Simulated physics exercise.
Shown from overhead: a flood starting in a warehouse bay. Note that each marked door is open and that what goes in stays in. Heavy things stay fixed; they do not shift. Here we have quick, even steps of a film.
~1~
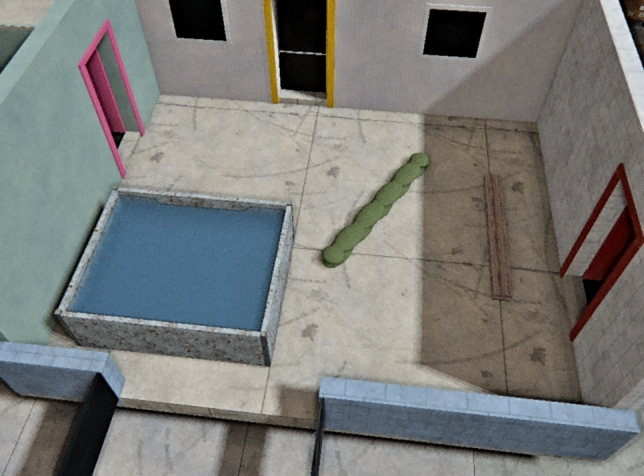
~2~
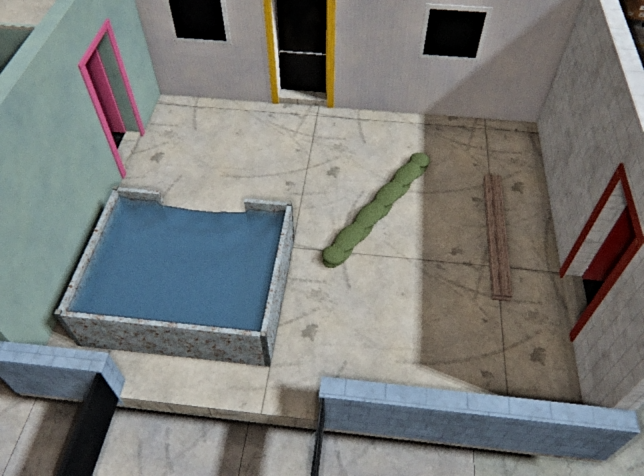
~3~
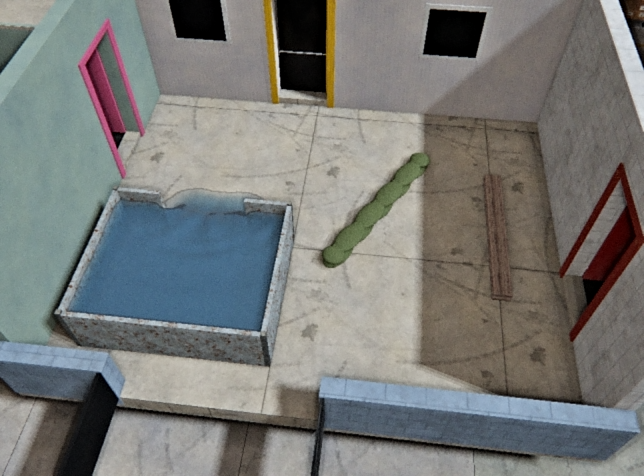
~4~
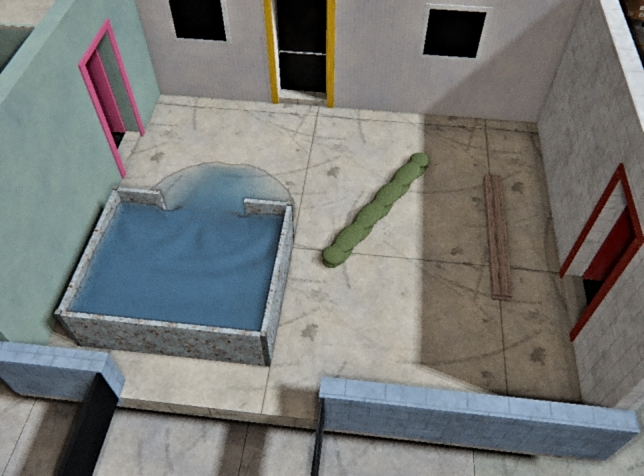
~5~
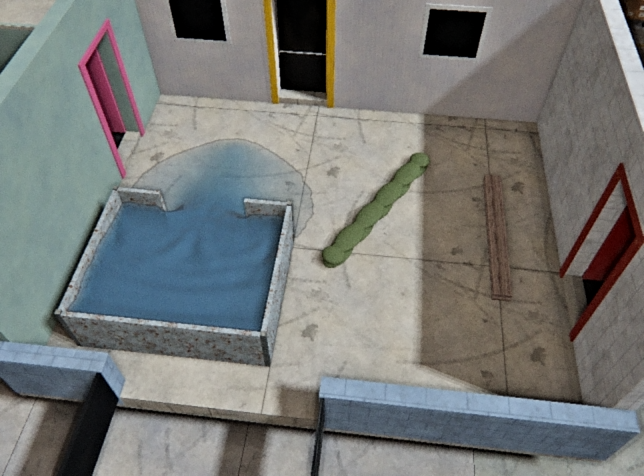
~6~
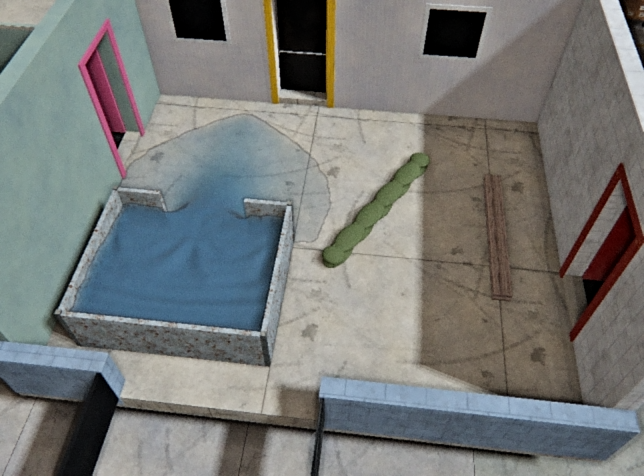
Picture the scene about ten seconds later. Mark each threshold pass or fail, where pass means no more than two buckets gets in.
Pink door - fail; red door - pass; yellow door - fail.
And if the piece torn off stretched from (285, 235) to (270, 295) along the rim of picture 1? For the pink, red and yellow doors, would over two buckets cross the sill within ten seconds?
Well, the pink door stays beneath it, then the red door gets past it, and the yellow door stays beneath it.
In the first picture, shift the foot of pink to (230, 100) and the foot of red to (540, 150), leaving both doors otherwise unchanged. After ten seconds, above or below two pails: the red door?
For the red door, the answer is that it crosses the line.
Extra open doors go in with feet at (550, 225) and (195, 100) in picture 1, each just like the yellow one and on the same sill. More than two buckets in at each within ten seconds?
Well, one comes out lower, the other comes out higher.
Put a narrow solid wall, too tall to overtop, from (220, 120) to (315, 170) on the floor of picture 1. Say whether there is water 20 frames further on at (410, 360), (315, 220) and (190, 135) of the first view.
First spared, then soaked, then soaked.
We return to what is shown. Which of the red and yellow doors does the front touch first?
Result: The door marked yellow.
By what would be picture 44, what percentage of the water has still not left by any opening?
It comes to roughly 92 per cent.
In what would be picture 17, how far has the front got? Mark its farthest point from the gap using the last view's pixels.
Close to (463, 117).
A moment on, water covers 30 % of the floor; the pink door wet at the sill, nothing in, the red door not reached, the yellow door under two buckets in.
Next, water covers 35 % of the floor; the pink door under two buckets in, the red door not reached, the yellow door over two buckets in.
Then, water covers 50 % of the floor; the pink door over two buckets in, the red door not reached, the yellow door far over two buckets in.
Later, water covers 70 % of the floor; the pink door far over two buckets in, the red door wet at the sill, nothing in, the yellow door far over two buckets in.
In the end, water covers 95 % of the floor; the pink door far over two buckets in, the red door wet at the sill, nothing in, the yellow door far over two buckets in.
